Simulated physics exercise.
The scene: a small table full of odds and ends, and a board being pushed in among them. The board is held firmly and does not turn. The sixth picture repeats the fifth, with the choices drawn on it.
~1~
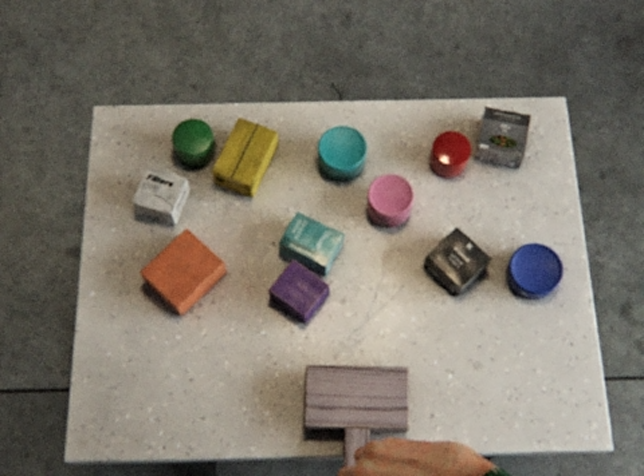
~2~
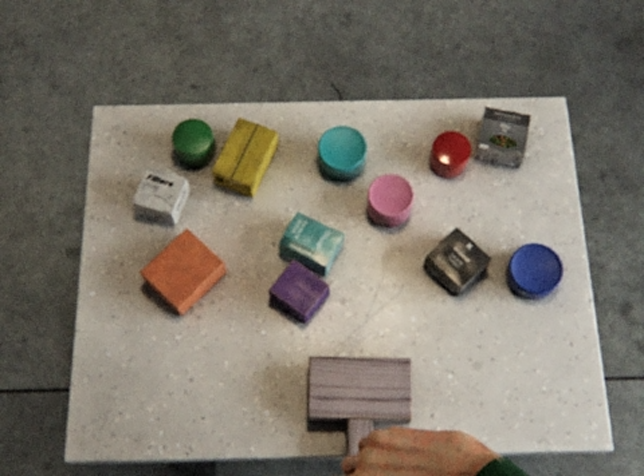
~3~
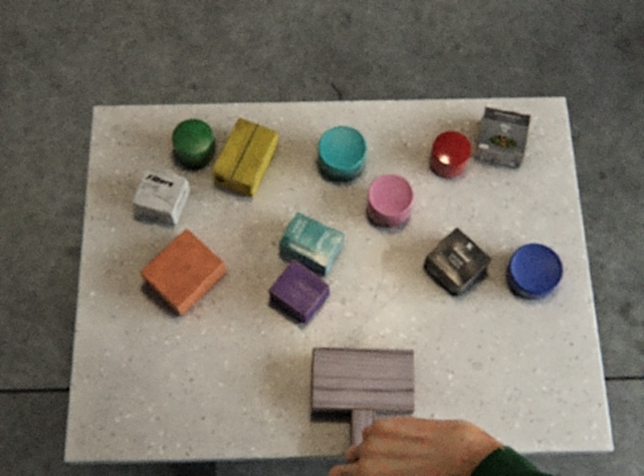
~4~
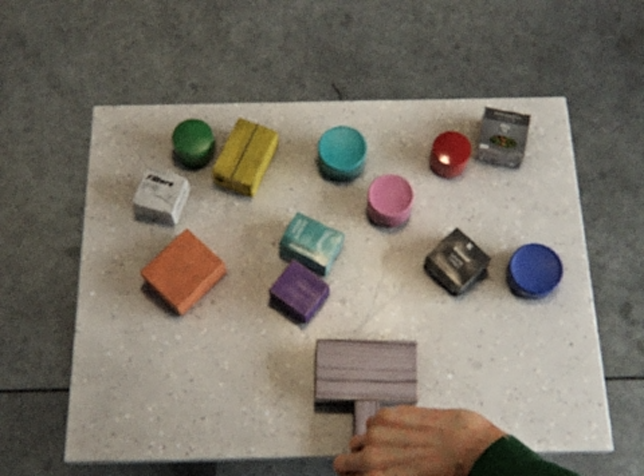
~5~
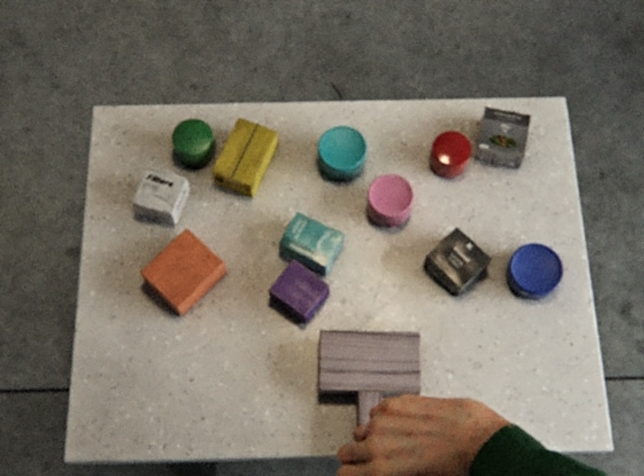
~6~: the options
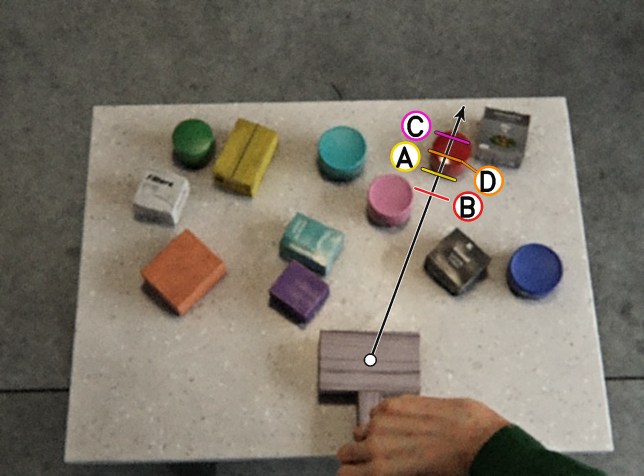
We see a pale speckled table scattered with small coloured boxes, blocks and round containers, while a hand at the lower edge slides a wooden board slowly a short way upward and slightly right; the other objects stay still.
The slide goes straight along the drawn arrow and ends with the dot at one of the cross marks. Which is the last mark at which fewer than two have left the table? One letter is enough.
The farthest such stop is C.
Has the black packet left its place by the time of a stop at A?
By then, yes.
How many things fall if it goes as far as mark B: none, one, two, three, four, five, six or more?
By then, none.
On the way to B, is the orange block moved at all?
By then, no.
On the marked copy, A at (439, 175); B at (432, 194); C at (453, 138); D at (445, 156); the arrow from (370, 360) to (464, 107); the white dot at (370, 360).
Following C. Soon after the start, board (400, 280); black packet (470, 245); grey packet (502, 137).
Later, board (430, 201); blue jar (538, 274); pink tub (394, 154).
In the end, board (451, 144); pink tub (399, 98); red pot (454, 102); none fallen.
As for the rest, A is within the limit but short; B is within the limit but short; D is within the limit but short.
